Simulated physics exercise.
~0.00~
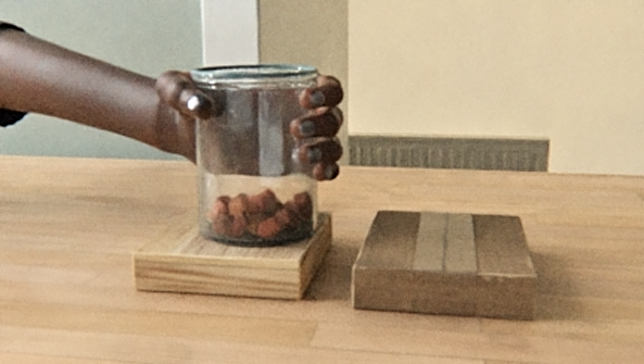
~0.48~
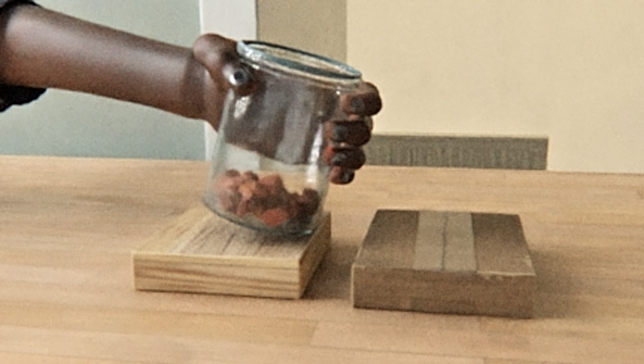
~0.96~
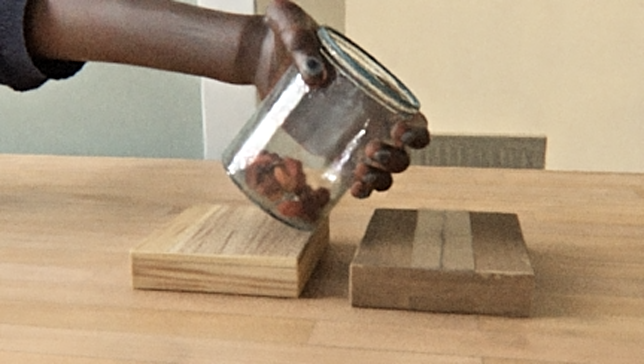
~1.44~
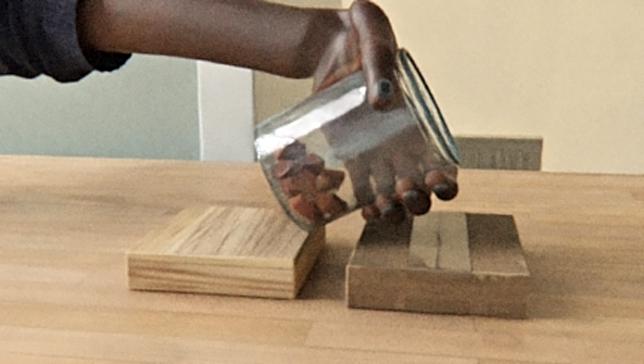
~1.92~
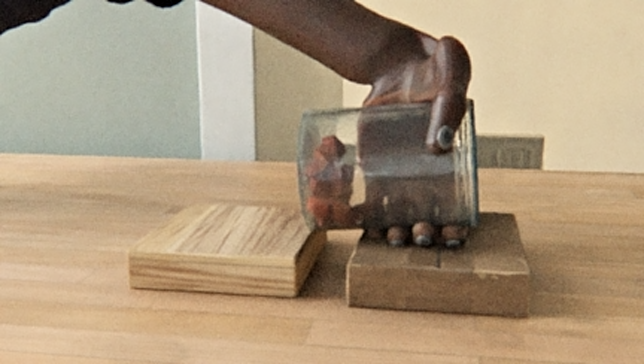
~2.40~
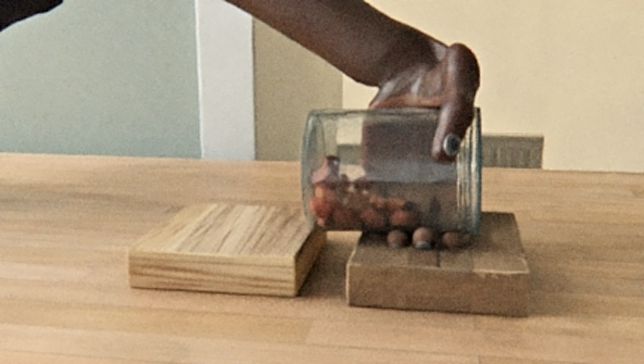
A glass jar of small reddish-brown pieces is tipped right by a hand onto its side across a brown block, spilling nothing.
